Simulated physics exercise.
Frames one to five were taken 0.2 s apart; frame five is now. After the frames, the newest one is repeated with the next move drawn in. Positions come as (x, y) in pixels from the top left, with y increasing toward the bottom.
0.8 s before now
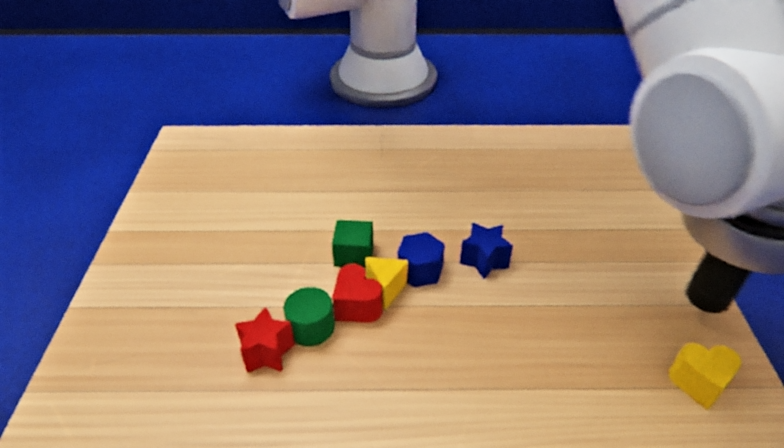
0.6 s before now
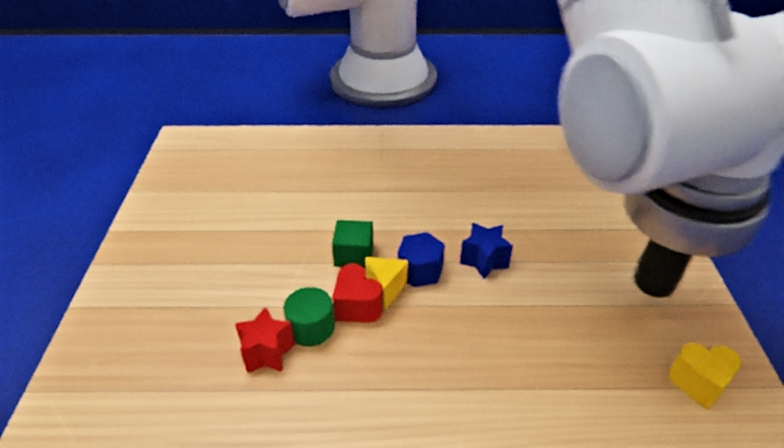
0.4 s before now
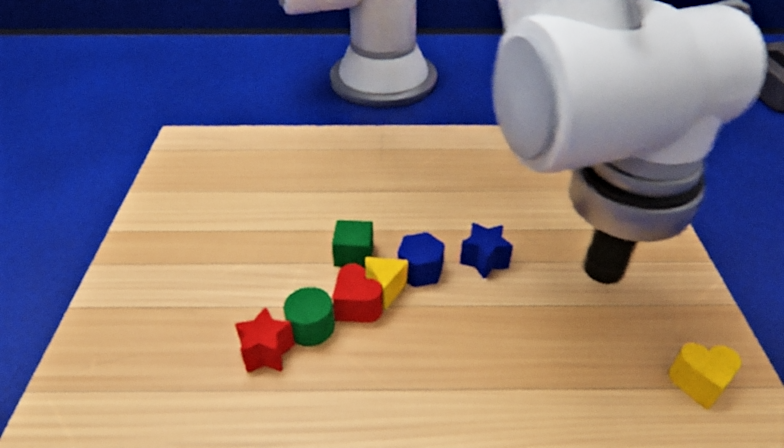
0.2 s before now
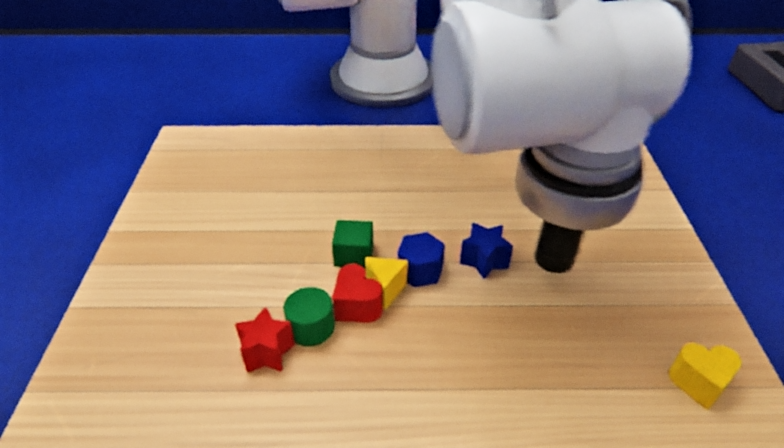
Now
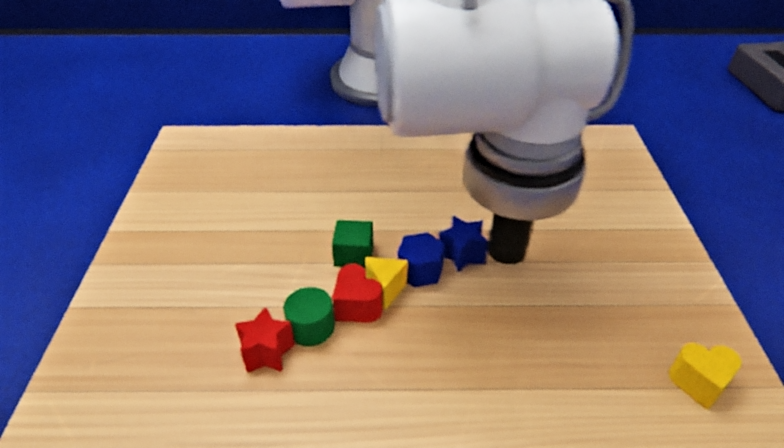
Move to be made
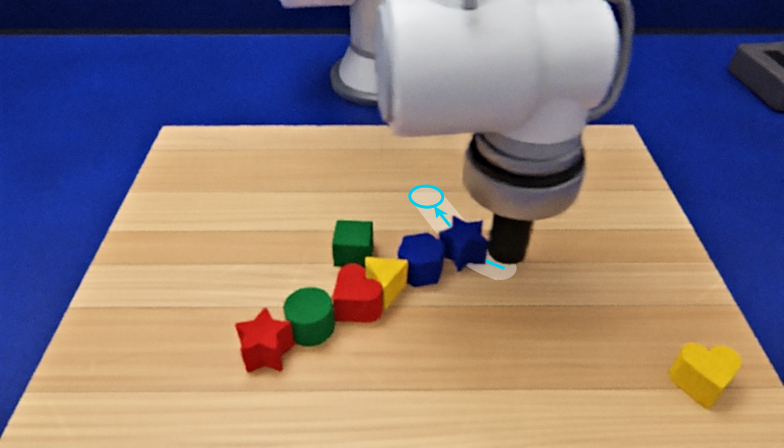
On a wooden board, a robot arm moves left and pushes the blue star leftward.
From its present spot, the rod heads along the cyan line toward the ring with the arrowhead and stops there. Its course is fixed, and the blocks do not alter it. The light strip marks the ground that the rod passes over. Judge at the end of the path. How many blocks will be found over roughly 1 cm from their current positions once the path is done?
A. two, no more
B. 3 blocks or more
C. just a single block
Letter C.
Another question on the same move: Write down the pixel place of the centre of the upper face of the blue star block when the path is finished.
Final place: (417, 207).
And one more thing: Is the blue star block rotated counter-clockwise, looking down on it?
Yes
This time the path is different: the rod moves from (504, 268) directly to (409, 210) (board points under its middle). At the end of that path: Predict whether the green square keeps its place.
The green square will stay where it is.
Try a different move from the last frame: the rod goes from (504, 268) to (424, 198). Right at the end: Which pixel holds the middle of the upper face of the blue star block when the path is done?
Just about (432, 217).
The drawn path runs from (504, 268) over (467, 247) and (446, 220) to (426, 196).
What follows on the original path. One third of the way, rod (469, 231); blue star block (428, 217), turned 35° anticlockwise.
Two thirds of the way, rod (447, 205); blue star block (419, 208), turned 95° anticlockwise.
At the end, rod (427, 181); blue hexagon not moved; blue star block (417, 207), turned 110° anticlockwise.
